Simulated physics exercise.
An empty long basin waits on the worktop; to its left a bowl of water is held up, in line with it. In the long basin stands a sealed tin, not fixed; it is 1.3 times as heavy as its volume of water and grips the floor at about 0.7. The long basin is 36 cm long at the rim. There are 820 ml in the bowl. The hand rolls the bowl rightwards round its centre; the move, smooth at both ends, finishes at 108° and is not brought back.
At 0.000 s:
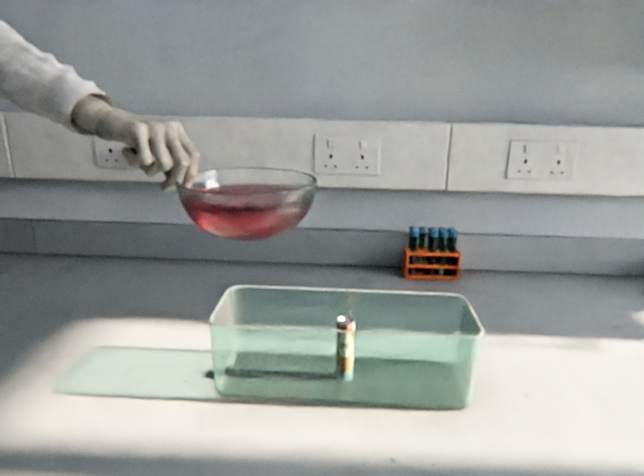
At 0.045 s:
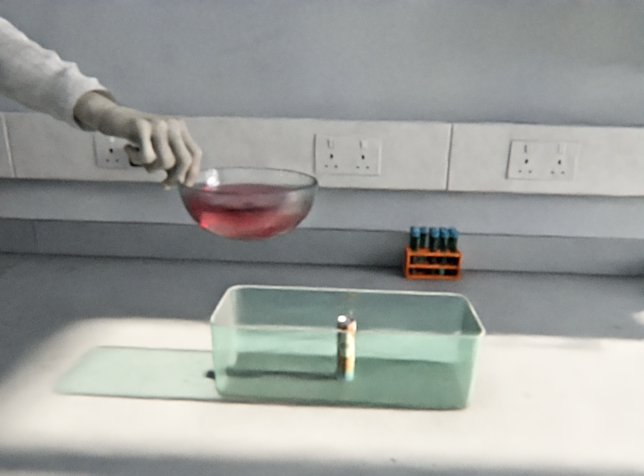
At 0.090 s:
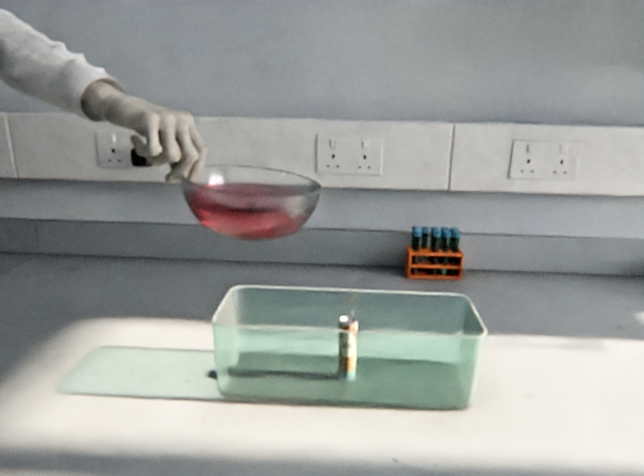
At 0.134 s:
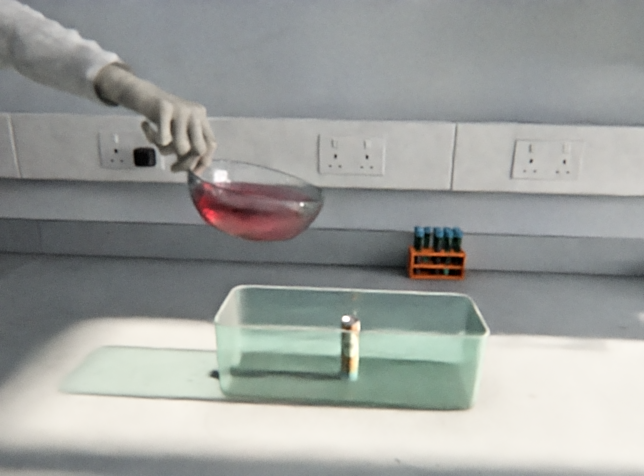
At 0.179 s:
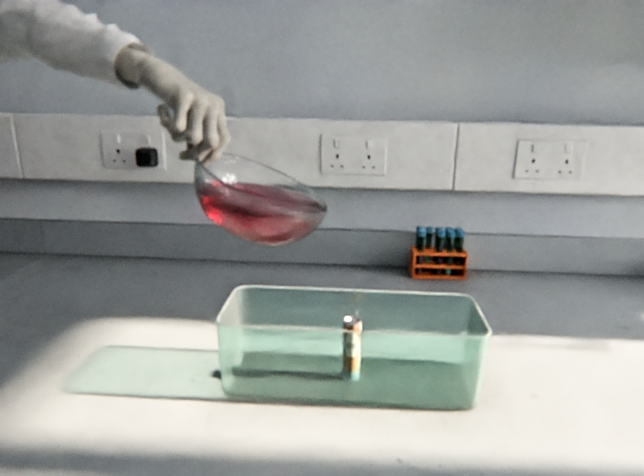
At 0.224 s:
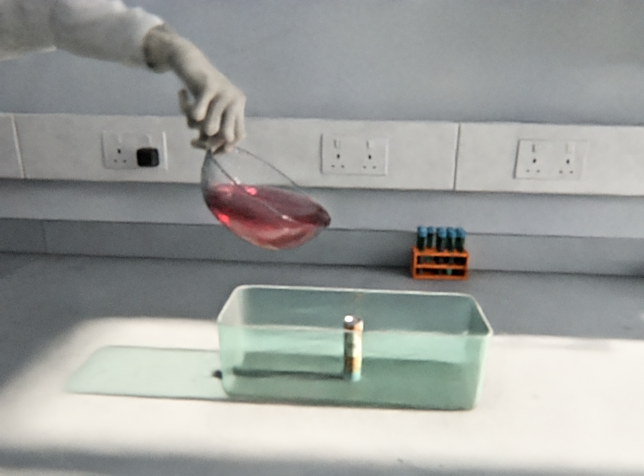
On a worktop by a wall with sockets, a hand holds a glass bowl of red liquid above and left of an empty long green basin with a small tin in it. The hand slowly tilts the bowl rightwards, then faster, until it leans steeply with the liquid at its lower rim.
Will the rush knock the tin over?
The tin goes over.
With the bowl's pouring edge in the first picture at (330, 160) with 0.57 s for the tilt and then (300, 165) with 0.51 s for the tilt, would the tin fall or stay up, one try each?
First it stays up; then it goes over.
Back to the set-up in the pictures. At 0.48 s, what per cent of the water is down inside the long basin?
Some 56 per cent.
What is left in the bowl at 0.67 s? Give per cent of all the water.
Some 0 per cent.
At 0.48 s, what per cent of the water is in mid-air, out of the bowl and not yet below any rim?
Near 40 in a hundred.
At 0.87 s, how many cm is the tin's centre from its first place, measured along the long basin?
Some 7 cm.
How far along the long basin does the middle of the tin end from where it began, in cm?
About 7.0 cm.
By 0.48 s the tilt is 100° and 5 per cent is still to pour; the tin stands where it began.
By 0.67 s the tilt is 108° and 0 per cent is still to pour; the tin leans 16°.
By 0.87 s the tilt is 108° and 0 per cent is still to pour; the tin lies on its side.
By 1.08 s the tilt is 108° and 0 per cent is still to pour; the tin lies on its side.
At rest the tin lies on its side.
